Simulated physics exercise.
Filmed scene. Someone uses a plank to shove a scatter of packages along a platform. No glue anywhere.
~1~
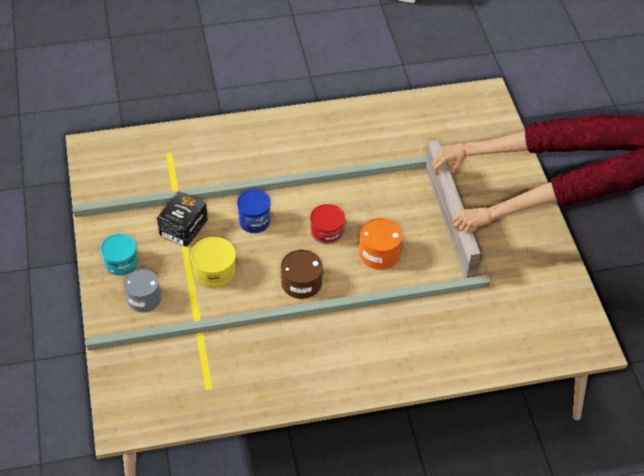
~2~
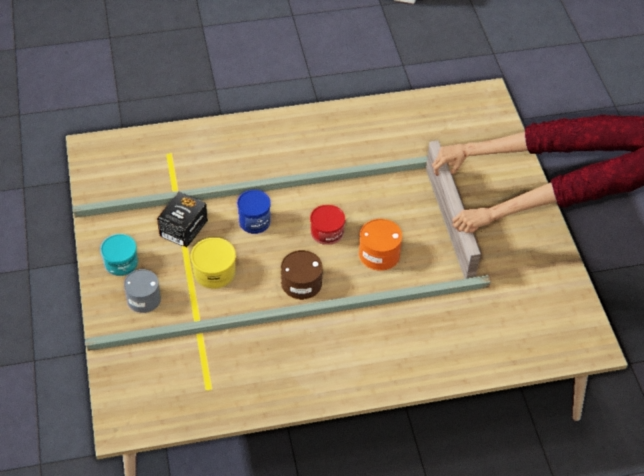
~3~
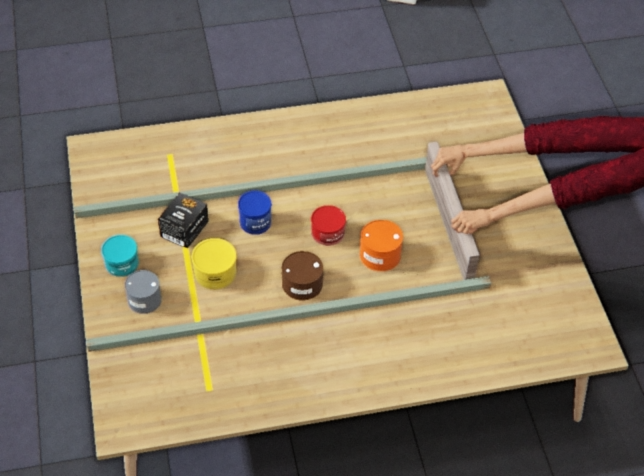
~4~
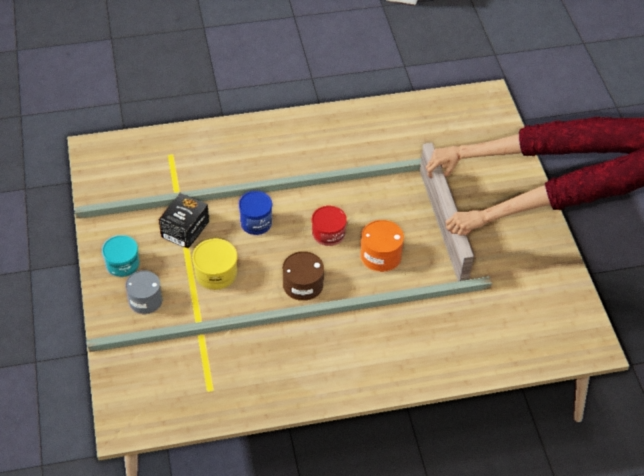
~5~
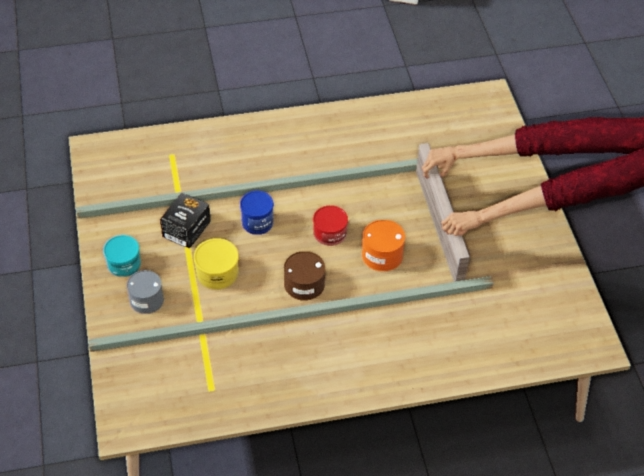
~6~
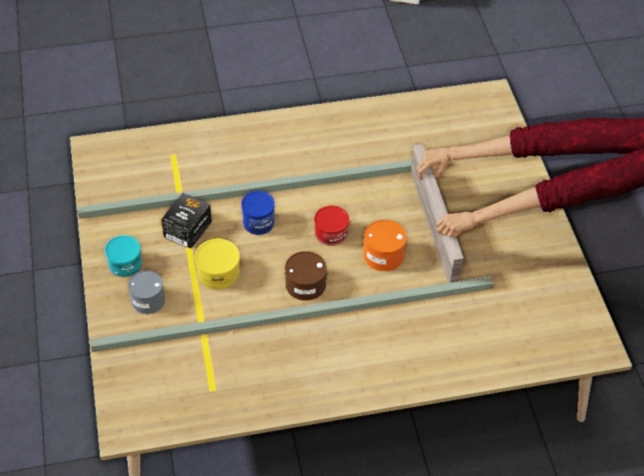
Two hands in dark red sleeves hold a grey plank at the right of a pale wooden table, seen from high above on a dark tiled floor. Between two grey-green rails sit turquoise, grey, black, yellow, blue, brown, red and orange containers, with a yellow tape line crossing at left. The hands slide the plank slightly leftward toward the orange one, while the containers stay essentially in place.
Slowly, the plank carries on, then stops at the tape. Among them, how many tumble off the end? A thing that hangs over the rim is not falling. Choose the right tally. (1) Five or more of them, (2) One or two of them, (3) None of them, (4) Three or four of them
3, none of them.
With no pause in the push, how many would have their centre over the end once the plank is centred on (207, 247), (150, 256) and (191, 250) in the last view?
Place by place: 0, 1 and 0.
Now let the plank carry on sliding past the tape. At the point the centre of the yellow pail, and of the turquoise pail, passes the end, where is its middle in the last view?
Yellow pail: (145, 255); turquoise pail: (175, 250).
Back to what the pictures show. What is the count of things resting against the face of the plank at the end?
4 in contact.
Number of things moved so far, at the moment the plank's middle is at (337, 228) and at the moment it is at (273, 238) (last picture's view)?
At the first spot the count is 3, and at the second it is 5.
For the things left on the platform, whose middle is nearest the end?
Turquoise pail, foremost.
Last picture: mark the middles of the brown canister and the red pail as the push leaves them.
Same order as the question: First (178, 306), second (171, 242).
A little later, none off yet; turquoise pail at rest near (124, 256); grey canister at rest near (147, 292); black box at rest near (187, 221).
Next, none off yet; turquoise pail at rest near (124, 256); grey canister at rest near (147, 292); black box shifted a little near (175, 223).
When it is over, the number that fall off is zero.
